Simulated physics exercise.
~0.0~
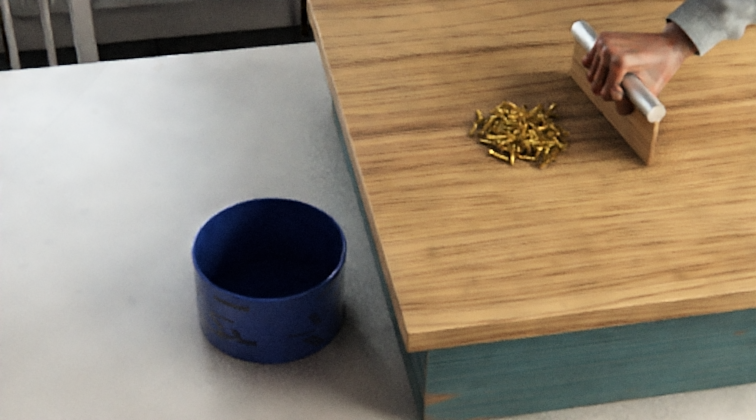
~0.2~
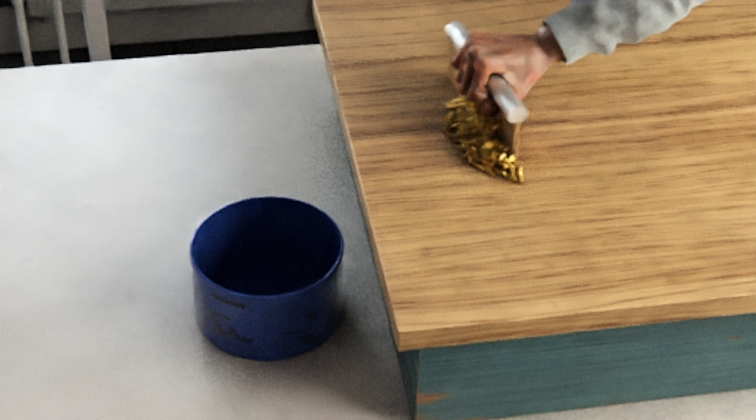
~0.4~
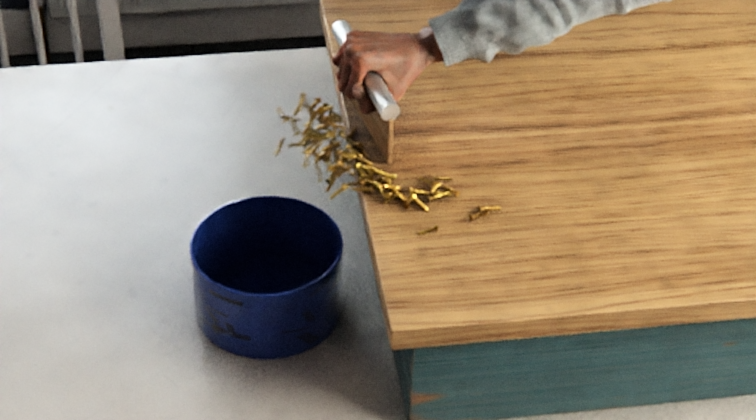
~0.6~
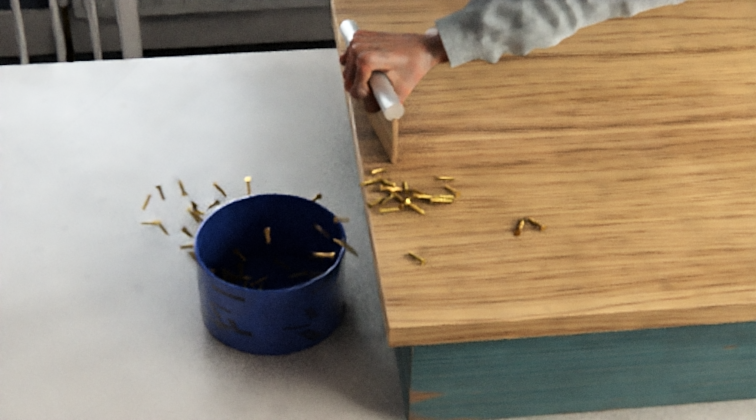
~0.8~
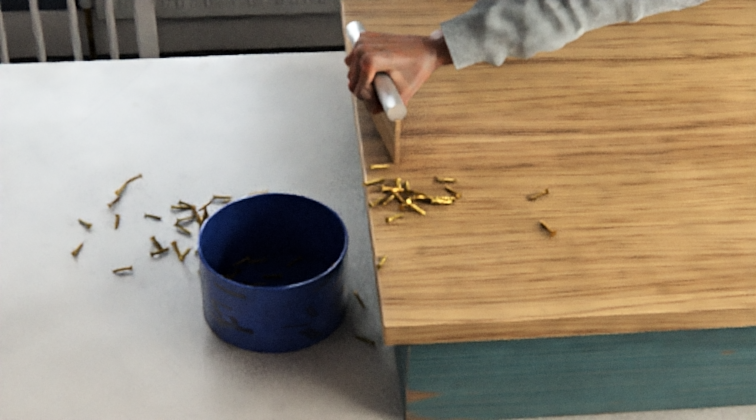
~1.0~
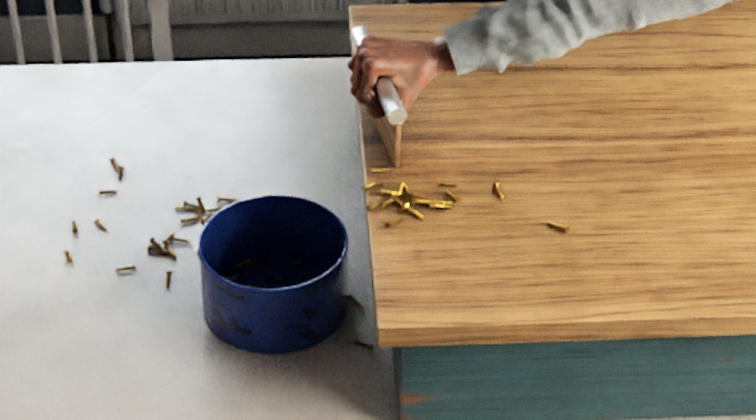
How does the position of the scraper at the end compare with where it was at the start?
It starts on the right part of the wooden top, beyond the pile of screws, and ends further left, at the left edge of the top.
